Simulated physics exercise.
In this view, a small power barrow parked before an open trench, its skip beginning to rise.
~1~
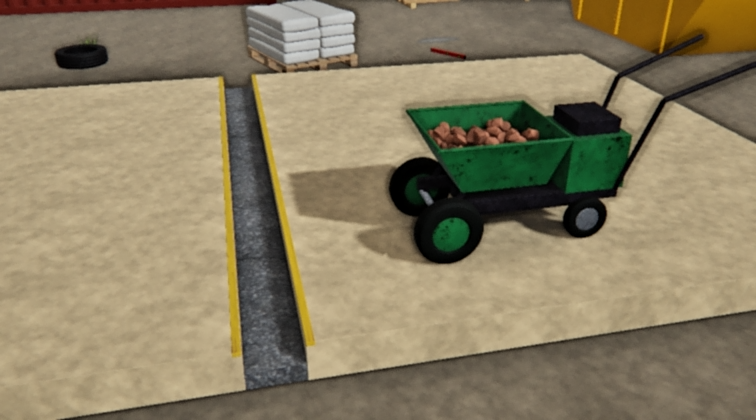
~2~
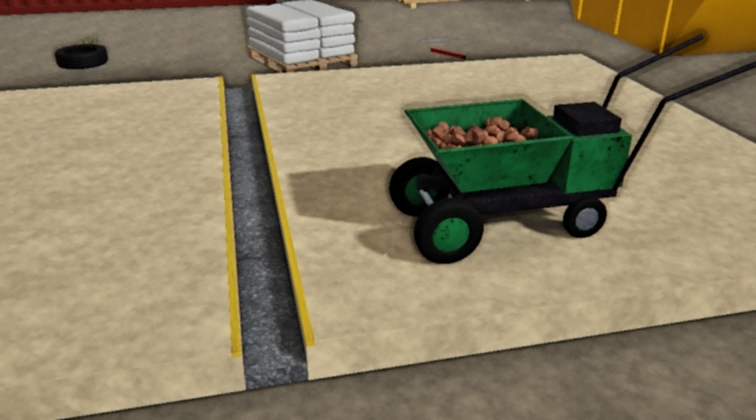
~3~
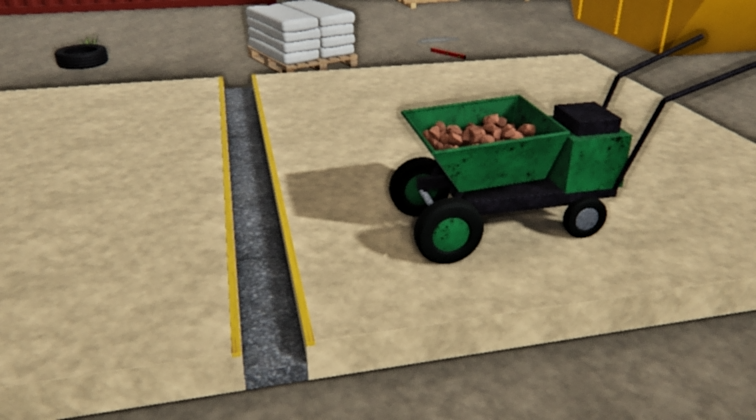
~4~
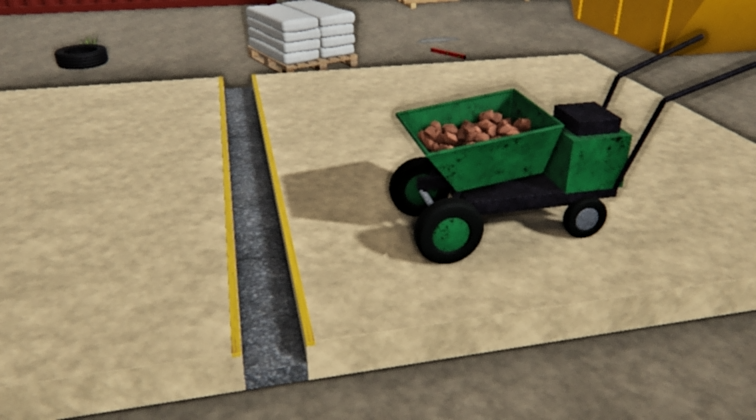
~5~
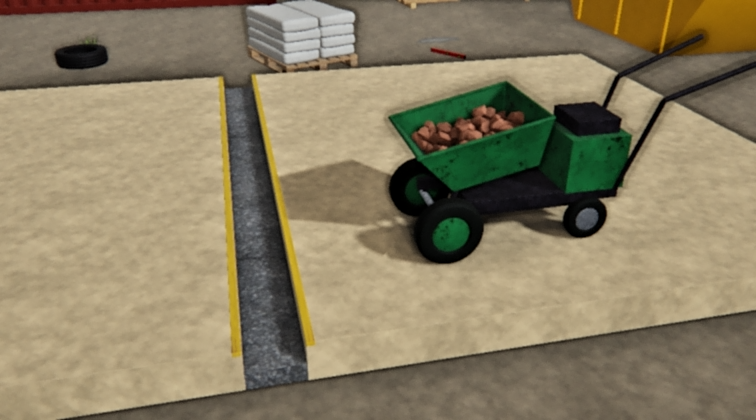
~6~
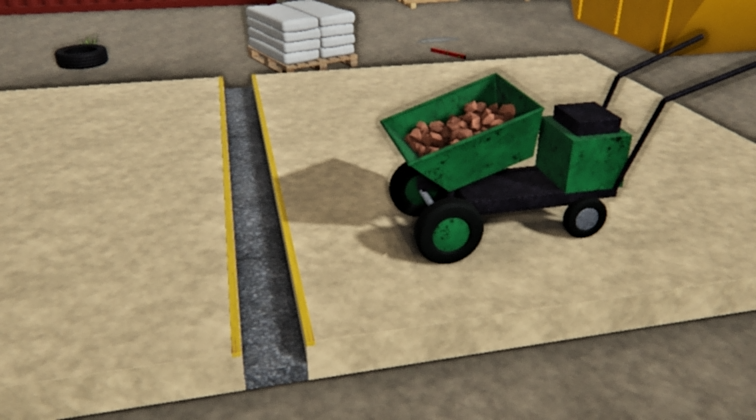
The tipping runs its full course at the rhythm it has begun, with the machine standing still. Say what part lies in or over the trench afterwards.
Mostly out.
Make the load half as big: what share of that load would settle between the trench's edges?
About 20 per cent.
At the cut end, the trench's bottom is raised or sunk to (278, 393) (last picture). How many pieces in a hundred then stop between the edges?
Something close to 30 per cent.
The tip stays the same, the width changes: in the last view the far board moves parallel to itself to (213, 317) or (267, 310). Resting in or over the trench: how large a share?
About 30 and 20 per cent.
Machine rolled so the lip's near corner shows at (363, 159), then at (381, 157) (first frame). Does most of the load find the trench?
In turn: Above a half; over half.
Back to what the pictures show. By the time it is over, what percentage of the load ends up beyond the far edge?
Roughly 0 in a hundred.
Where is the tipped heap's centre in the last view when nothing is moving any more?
Near (311, 245), more or less.
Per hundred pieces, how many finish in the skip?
Estimate: Near 10 %.
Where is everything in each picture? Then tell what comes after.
Lip of the skip at (440, 152), level; top of the load at (479, 146), lumps of rubble; first edge of the trench at (303, 305); far edge at (234, 314), the trench over half as wide as the skip, and shallow for its width, in the first frame.
Lip of the skip at (438, 152), level; top of the load at (497, 140), in the second frame.
Lip of the skip at (434, 153), tipped barely; top of the load at (494, 138), in the third frame.
Lip of the skip at (428, 156), tipped a little; top of the load at (490, 135), in the fourth frame.
Lip of the skip at (419, 159), tipped a little; top of the load at (495, 123), in the fifth frame.
Lip of the skip at (410, 164), tipped clearly; top of the load at (499, 122); first edge of the trench at (303, 305); far edge at (234, 314), in the sixth frame.
Soon after the last picture, skip tipped steeply; all in the skip.
A little later, skip tipped right over; most in the skip; about a quarter short of the trench; a stray few in or heaped over the trench; a stray few falling.
Later still, skip tipped right over; a small part in the skip; about half short of the trench; about a third in or heaped over the trench.
At rest, skip tipped right over; a small part in the skip; about half short of the trench; about a third in or heaped over the trench; none beyond it.
